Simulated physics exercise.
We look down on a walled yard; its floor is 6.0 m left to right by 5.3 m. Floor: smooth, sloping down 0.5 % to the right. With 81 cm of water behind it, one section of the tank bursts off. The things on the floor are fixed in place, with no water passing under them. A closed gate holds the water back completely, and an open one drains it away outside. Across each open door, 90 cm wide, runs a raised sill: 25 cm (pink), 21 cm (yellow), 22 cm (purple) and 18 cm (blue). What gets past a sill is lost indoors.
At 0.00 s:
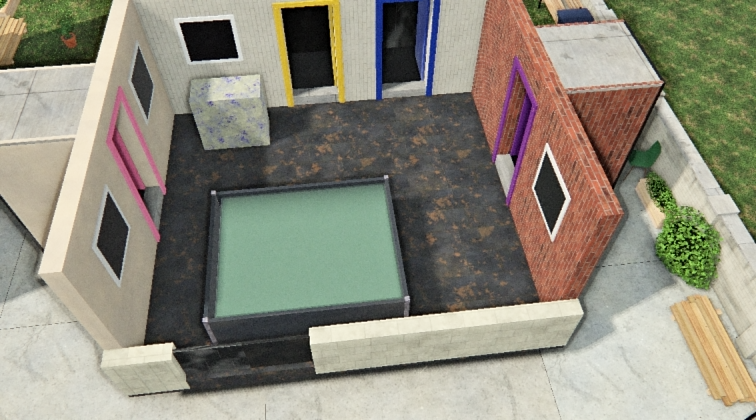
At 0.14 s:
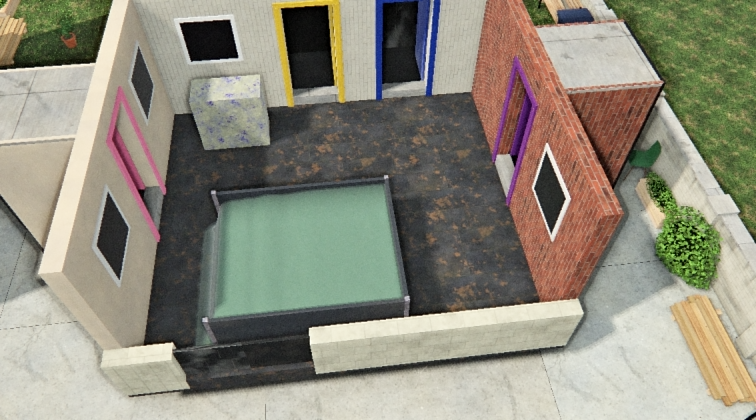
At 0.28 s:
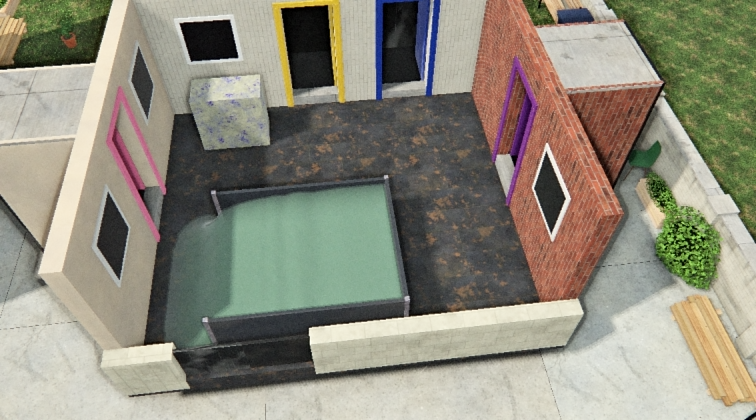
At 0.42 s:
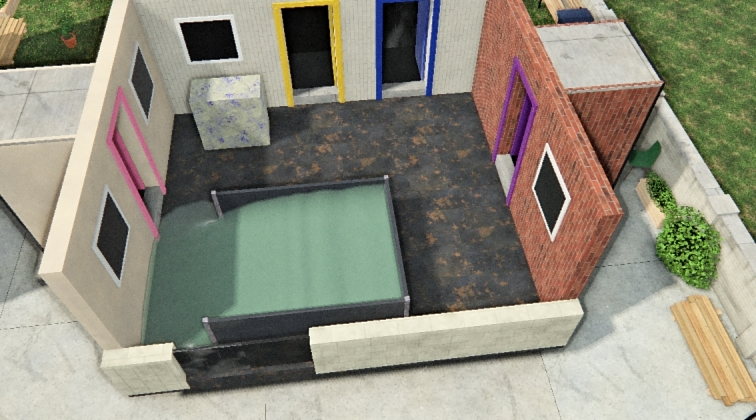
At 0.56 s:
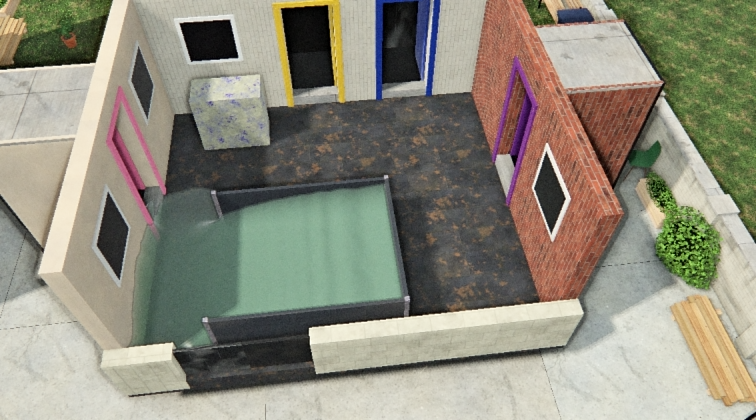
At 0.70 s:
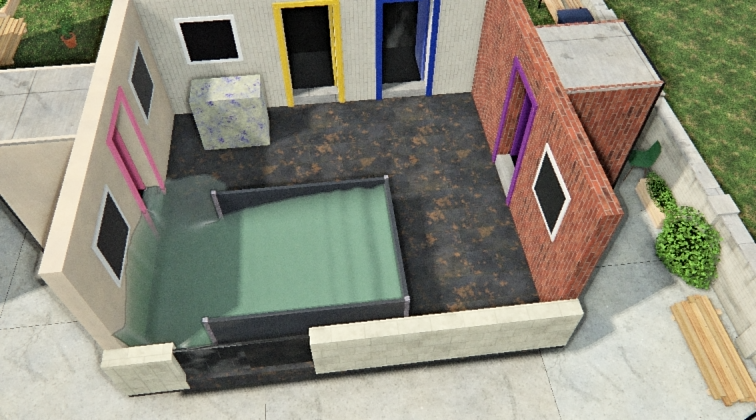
Green water bursts from the tank's left side and spreads across the dark walled yard to the left wall.
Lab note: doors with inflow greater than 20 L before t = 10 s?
Pink door greater, yellow door not greater, purple door not greater, blue door not greater.
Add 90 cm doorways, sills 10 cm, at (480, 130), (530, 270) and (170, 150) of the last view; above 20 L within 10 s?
Result in order - more than that, more than that, more than that.
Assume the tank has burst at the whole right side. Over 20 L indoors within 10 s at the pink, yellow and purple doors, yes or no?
The pink door comes out less than that, the yellow door less than that and the purple door more than that.
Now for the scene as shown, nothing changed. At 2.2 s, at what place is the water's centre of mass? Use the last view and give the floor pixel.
Its balance point lies near (243, 261).
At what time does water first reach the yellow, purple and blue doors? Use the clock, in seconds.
The yellow door is reached at 2.4 s, purple at 3.4 s, blue at 3.2 s.
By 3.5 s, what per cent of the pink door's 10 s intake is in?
Around 95 percent.
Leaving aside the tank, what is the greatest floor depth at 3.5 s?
Roughly 45 cm.
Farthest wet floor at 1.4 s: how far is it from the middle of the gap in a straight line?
Distance: Approx. 4.0 m.
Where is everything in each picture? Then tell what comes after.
In the first picture, still water, 81 cm deep, in the tank at (305, 246).
In the second picture, water pours out at (221, 275) and has run 1.2 m, to a hidden place; typically 10 cm deep outside, 81 cm at the tank's back.
In the third picture, water pours out at (221, 276) and has run 1.4 m, to (201, 220); typically 15 cm deep outside, 81 cm at the tank's back.
In the fourth picture, water pours out at (222, 277) and has run 1.7 m, to (180, 211); typically 16 cm deep outside, 81 cm at the tank's back.
In the fifth picture, the front is at (164, 199), 2.1 m from the gap at (222, 277); 3.4 m2 of floor is under water; 80 cm left at the back of the tank.
In the sixth picture, water pours out at (222, 277) and has run 2.5 m, to (166, 181); typically 23 cm deep outside, 73 cm at the tank's back.
After 1.4 s water covers 20 % of the floor and is deepest (69 cm) near (143, 358); pink door 38 cm at the sill, 18 L in, yellow door not reached, purple door not reached, blue door not reached.
After 2.2 s water covers 35 % of the floor and is deepest (58 cm) near (142, 369); pink door 37 cm at the sill, 63 L in, yellow door not reached, purple door not reached, blue door not reached.
After 3.5 s water covers 80 % of the floor and is deepest (45 cm) near (174, 123); pink door 26 cm at the sill, 102 L in, yellow door 15 cm at the sill, 0 L in, purple door 2 cm at the sill, 0 L in, blue door 6 cm at the sill, 0 L in.
After 6.0 s water covers 95 % of the floor and is deepest (34 cm) near (195, 341); pink door 24 cm at the sill, 105 L in, yellow door 6 cm at the sill, 0 L in, purple door 19 cm at the sill, 3 L in, blue door 11 cm at the sill, 0 L in.
After 10.0 s water covers 95 % of the floor and is deepest (26 cm) near (486, 166); pink door 10 cm at the sill, 105 L in, yellow door 7 cm at the sill, 0 L in, purple door 25 cm at the sill, 4 L in, blue door 15 cm at the sill, 1 L in.
